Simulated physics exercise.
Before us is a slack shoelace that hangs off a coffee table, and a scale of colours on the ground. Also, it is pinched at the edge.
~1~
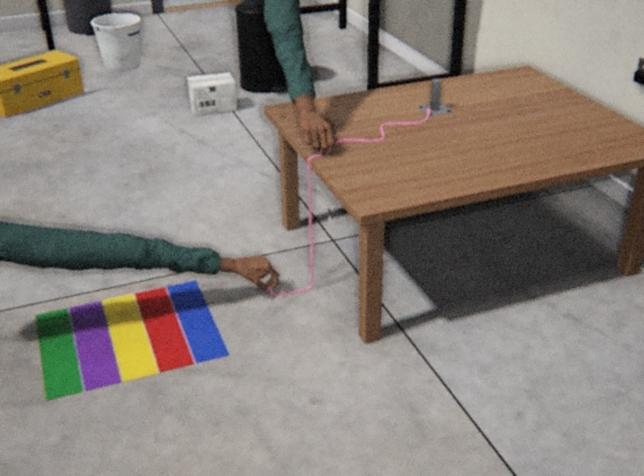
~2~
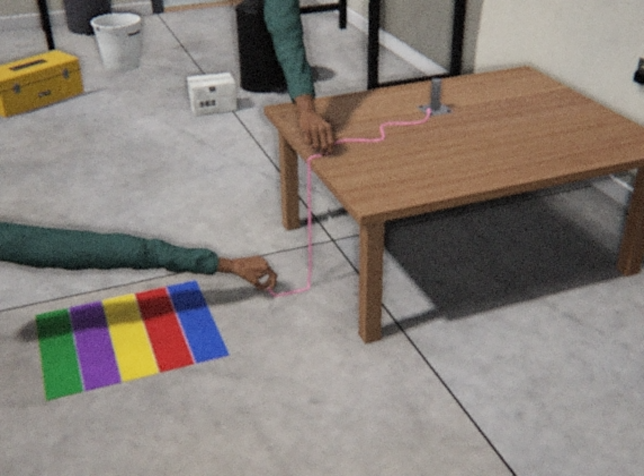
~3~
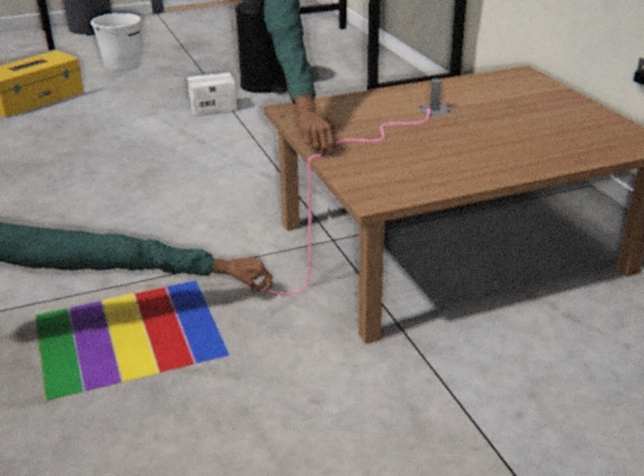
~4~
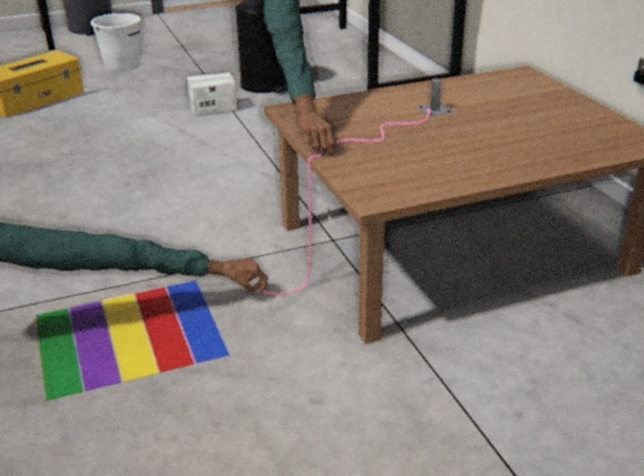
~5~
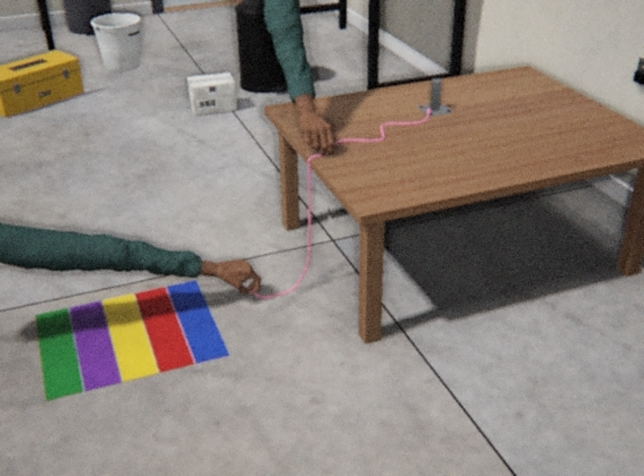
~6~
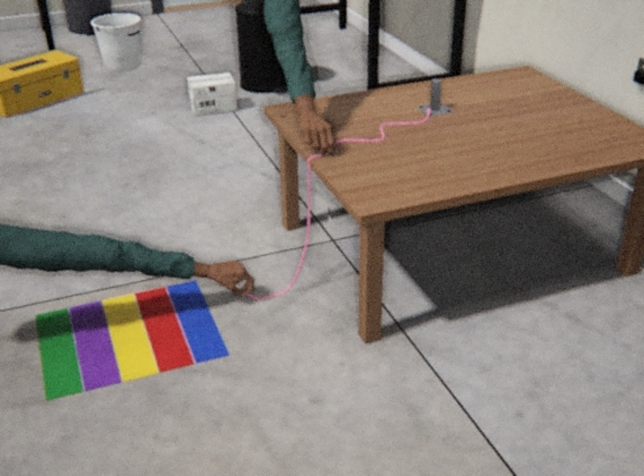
A hand on the floor slowly draws the slack pink shoelace's end left toward the colour strips.
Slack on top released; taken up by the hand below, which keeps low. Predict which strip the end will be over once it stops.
I would say the yellow strip.
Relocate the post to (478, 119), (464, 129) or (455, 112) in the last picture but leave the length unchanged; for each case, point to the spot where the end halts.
First (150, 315), then (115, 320), then (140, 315).
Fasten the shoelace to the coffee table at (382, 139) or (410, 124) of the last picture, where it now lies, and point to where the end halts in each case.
The spots come out as (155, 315) and (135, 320), in that order.
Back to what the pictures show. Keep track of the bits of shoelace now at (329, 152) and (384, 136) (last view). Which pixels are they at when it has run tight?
First near (288, 164), second near (351, 133).
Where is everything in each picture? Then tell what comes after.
In the first picture, end (271, 287); blue (207, 344); red (172, 353); yellow (136, 361); purple (100, 370); green (62, 379).
In the second picture, end (268, 288); shoelace through (425, 120) (382, 131) (339, 142) (309, 173) (310, 229) (309, 280).
In the third picture, end (264, 289).
In the fourth picture, end (259, 290); shoelace through (425, 120) (382, 131) (339, 142) (309, 173) (310, 229) (306, 282).
In the fifth picture, end (253, 291).
In the sixth picture, end (246, 293); shoelace through (425, 120) (382, 131) (339, 142) (309, 173) (308, 230) (292, 283).
Soon after, end near (171, 310); over red.
Then, end near (138, 317); over yellow.
At full stretch, end near (121, 321); over yellow. The yellow one.
